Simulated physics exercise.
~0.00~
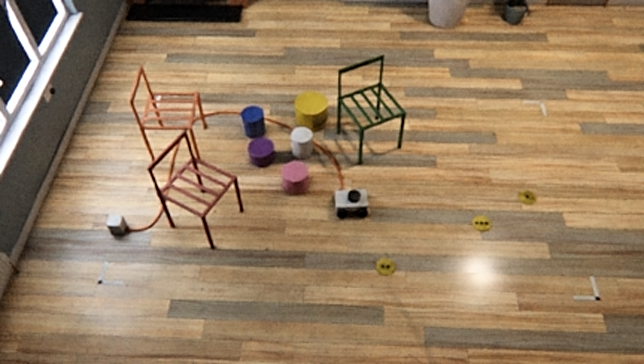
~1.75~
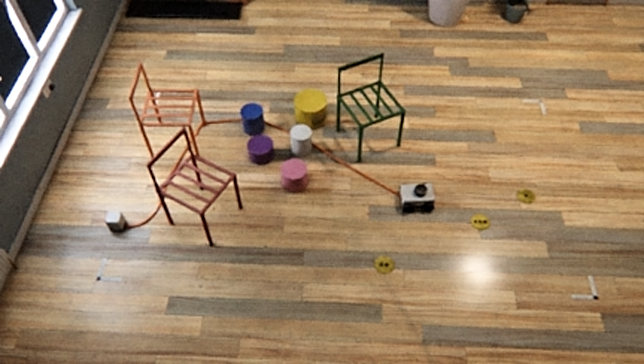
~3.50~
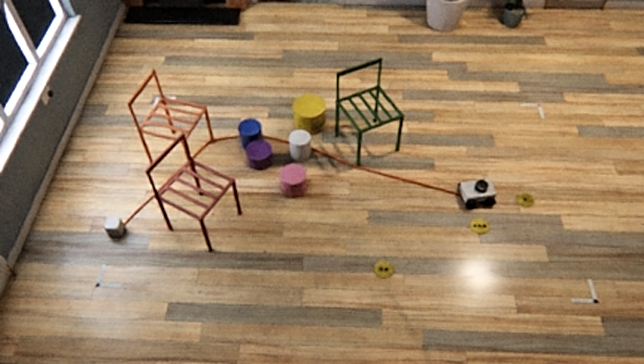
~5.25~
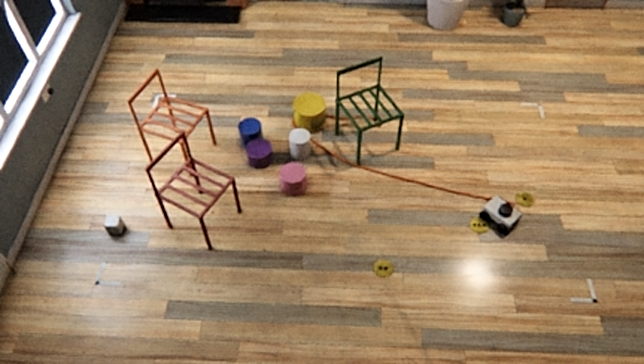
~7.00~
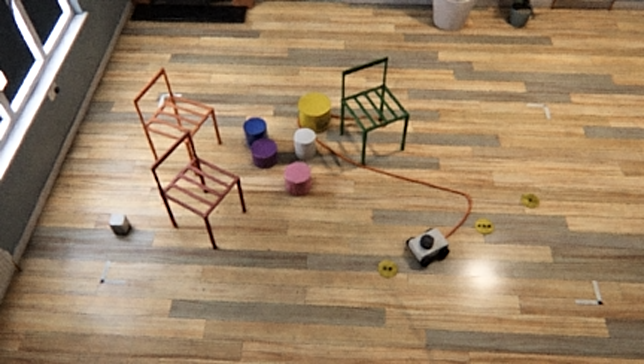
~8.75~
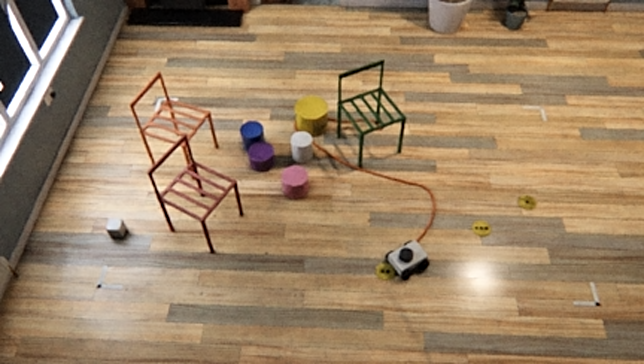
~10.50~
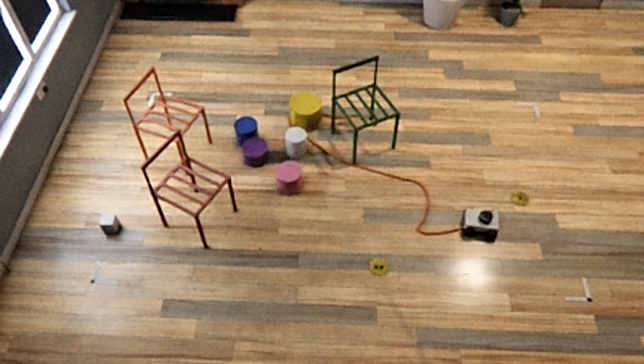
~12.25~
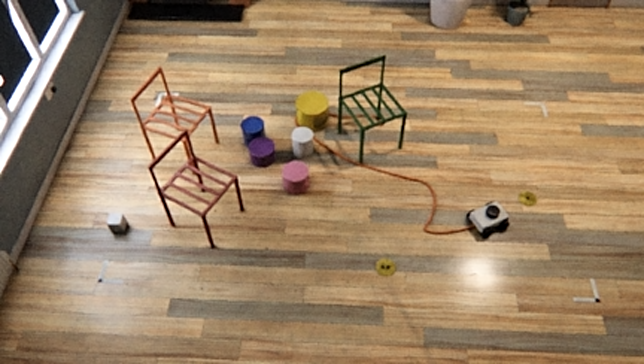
A small wheeled cart pulls an orange lead across a wooden floor, the line threading back among two reddish chairs, a green chair and a cluster of colourful tubs to a small block at the left. The cart drives right, and as the lead draws tight, the blue bucket and the orange chair shift slightly. The lead then comes away from the block and trails loose behind the cart near the yellow marks. The cart turns back down and left to the lowest mark, then heads right again, stopping by the middle mark with the green chair still standing in place.
